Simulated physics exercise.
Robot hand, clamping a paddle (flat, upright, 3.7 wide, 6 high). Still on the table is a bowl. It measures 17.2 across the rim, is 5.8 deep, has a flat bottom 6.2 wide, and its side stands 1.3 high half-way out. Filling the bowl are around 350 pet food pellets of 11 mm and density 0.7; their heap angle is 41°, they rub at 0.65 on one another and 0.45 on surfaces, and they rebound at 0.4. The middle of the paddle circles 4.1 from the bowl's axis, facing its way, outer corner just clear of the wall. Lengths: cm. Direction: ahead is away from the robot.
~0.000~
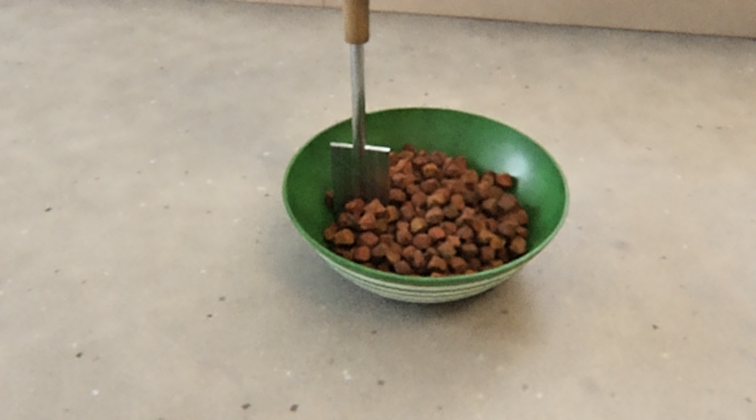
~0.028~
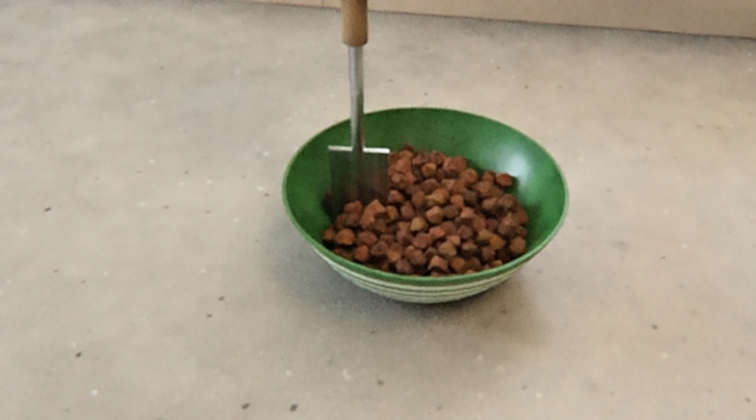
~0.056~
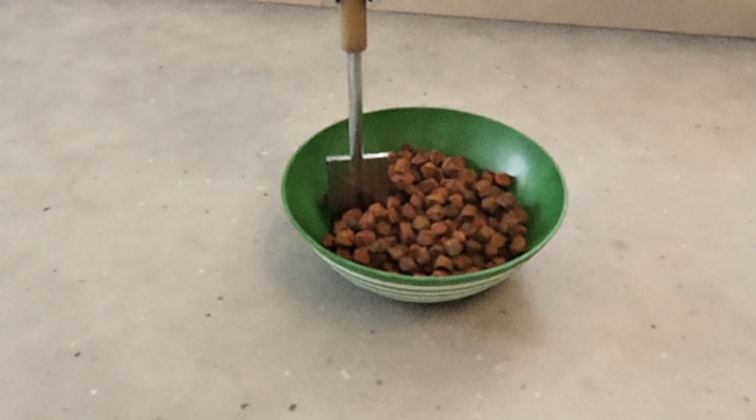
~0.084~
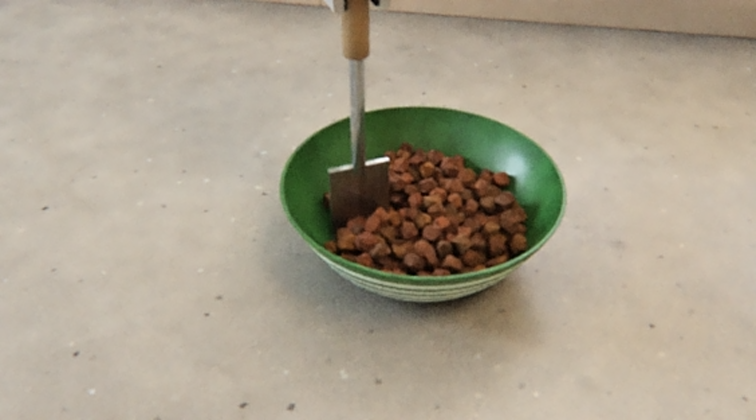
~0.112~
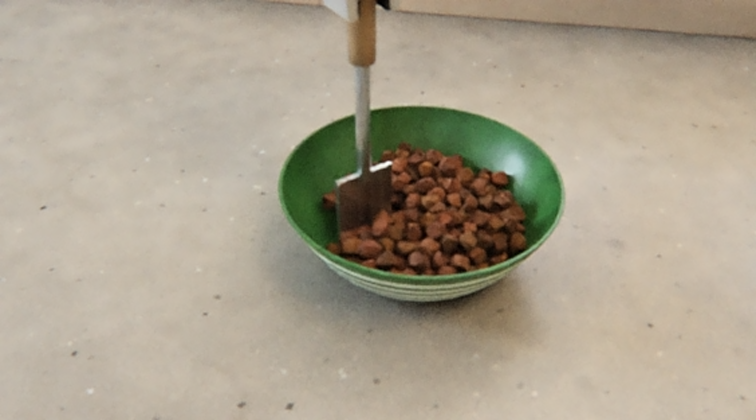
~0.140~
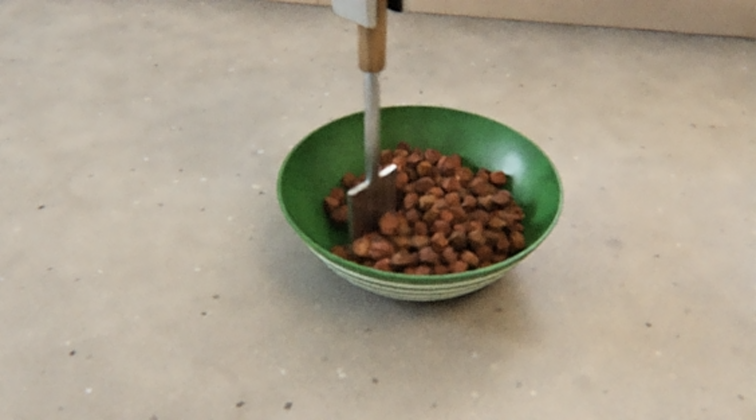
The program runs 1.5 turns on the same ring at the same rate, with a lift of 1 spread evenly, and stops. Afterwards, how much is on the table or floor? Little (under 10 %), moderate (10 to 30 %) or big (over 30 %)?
Moderate.
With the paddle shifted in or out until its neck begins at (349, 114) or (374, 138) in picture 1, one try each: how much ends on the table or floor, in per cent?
Roughly 20 and 5 per cent.
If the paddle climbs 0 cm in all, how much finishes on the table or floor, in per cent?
Roughly 20 per cent.
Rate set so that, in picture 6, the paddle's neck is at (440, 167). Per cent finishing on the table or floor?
About 40 per cent.
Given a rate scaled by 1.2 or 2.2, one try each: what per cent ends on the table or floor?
First try close to 25, second close to 45, in per cent.
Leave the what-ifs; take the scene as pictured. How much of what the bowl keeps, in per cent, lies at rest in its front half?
Roughly 45 per cent.
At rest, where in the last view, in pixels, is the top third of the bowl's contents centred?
Near (476, 193).
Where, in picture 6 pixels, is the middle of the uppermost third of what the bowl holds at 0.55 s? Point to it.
The top third is centred near (421, 136) in the last picture.
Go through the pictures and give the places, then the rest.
The first frame shows paddle neck at (359, 126), 0° round; upper third of the load around (434, 208), from x 330 to 520, top at y 150; 351 in the bowl.
The second frame shows paddle neck at (358, 128), 5° round; upper third of the load around (433, 208), from x 330 to 520, top at y 150.
The third frame shows paddle neck at (356, 135), 17° round; upper third of the load around (429, 215), from x 330 to 520, top at y 150.
The fourth frame shows paddle neck at (358, 143), 30° round; upper third of the load around (433, 224), from x 330 to 520, top at y 150.
The fifth frame shows paddle neck at (364, 151), 43° round; upper third of the load around (435, 222), from x 330 to 515, top at y 150.
The sixth frame shows paddle neck at (373, 157), 56° round; upper third of the load around (435, 227), from x 330 to 515, top at y 150; 351 in the bowl.
By 0.55 s, 246° round, highest piece 9 above the table; 327 in the bowl, 11 on the table or floor, 13 in flight or on the tool.
By 0.95 s, 76° round, highest piece 8 above the table; 292 in the bowl, 52 on the table or floor, 7 in flight or on the tool.
By 1.35 s, 180° round, highest piece 7 above the table; 281 in the bowl, 70 on the table or floor.
By 2.05 s, 180° round, highest piece 7 above the table; 281 in the bowl, 70 on the table or floor.
Final count, 281 in the bowl, 70 on the table or floor. That is 20 % on the table or floor.
